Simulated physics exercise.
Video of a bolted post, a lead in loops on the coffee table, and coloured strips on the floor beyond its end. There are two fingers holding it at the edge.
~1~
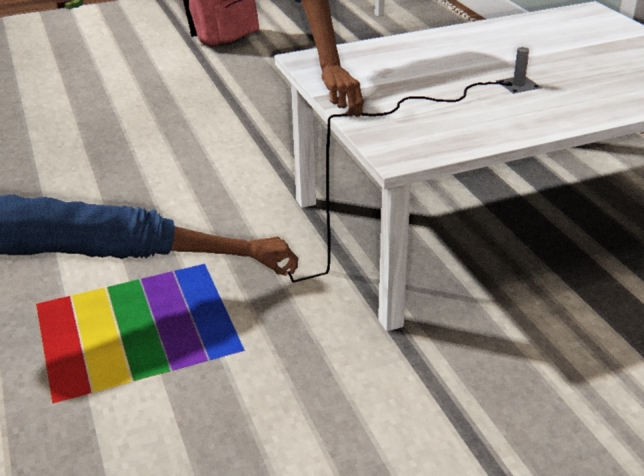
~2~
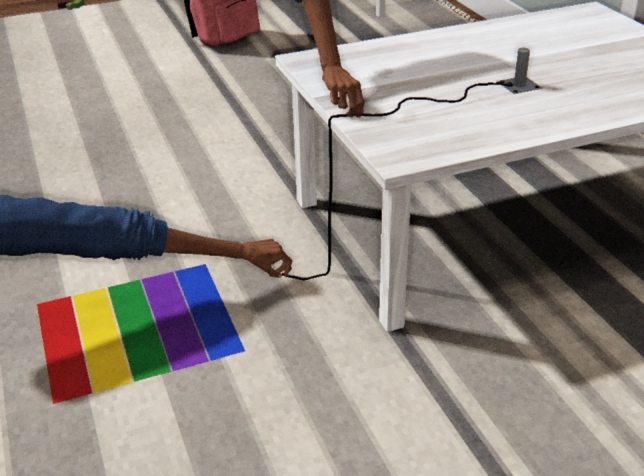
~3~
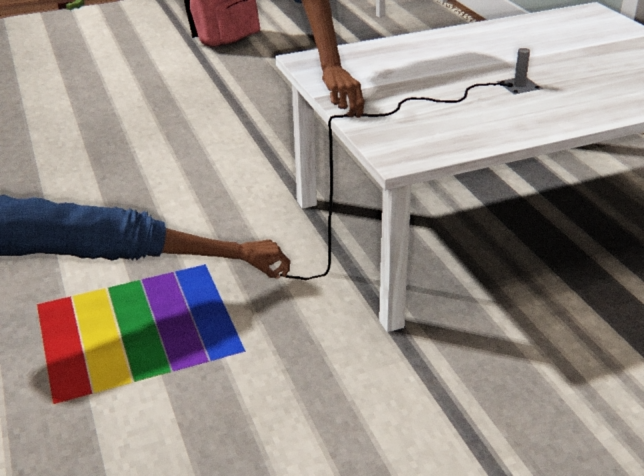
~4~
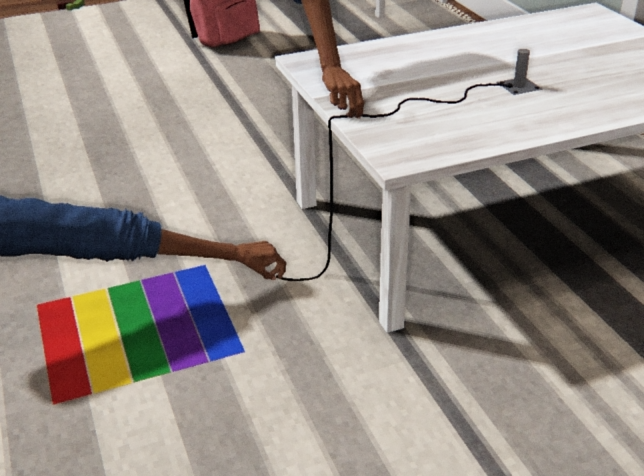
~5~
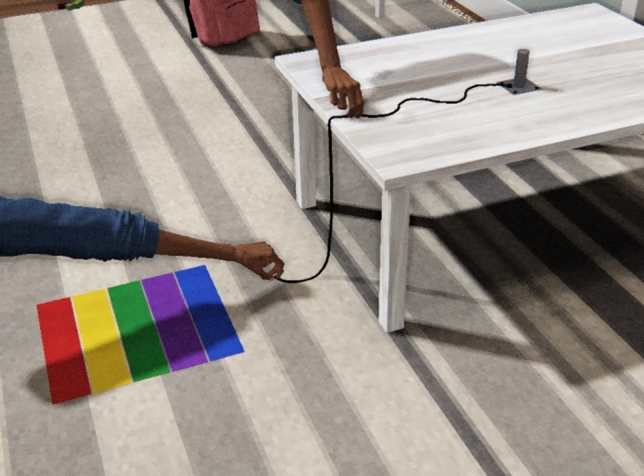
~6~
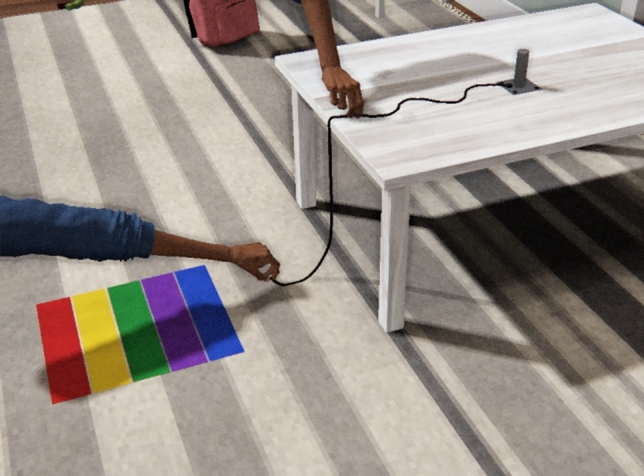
The clip opens on a dark cord running across a pale coffee table and hanging over its edge, where one hand holds it. A second hand, in a blue sleeve, grips the cord's lower end near coloured strips on the floor, then draws it slightly left while the upper hand stays still.
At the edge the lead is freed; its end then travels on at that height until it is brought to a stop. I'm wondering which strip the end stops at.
It stops at the green strip.
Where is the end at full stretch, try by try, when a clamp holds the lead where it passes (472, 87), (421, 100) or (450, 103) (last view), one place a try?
Near (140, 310), (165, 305) and (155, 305).
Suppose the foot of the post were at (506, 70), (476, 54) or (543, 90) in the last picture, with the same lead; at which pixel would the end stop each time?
Roughly (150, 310), (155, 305) and (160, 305), try by try.
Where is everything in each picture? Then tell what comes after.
In the first picture, end (289, 272); blue (220, 338); purple (184, 348); green (146, 358); yellow (108, 368); red (68, 379).
In the second picture, end (283, 274); lead through (481, 85) (432, 100) (382, 115) (330, 141) (330, 203) (330, 264).
In the third picture, end (281, 275).
In the fourth picture, end (277, 276); lead through (481, 85) (432, 101) (381, 116) (331, 141) (332, 203) (328, 264).
In the fifth picture, end (275, 277).
In the sixth picture, end (271, 278); lead through (480, 86) (431, 101) (381, 116) (330, 141) (332, 203) (319, 264).
Soon after, end near (193, 297); over blue.
Then, end near (156, 306); over purple.
At full stretch, end near (134, 311); over green. It gets as far as the green strip.
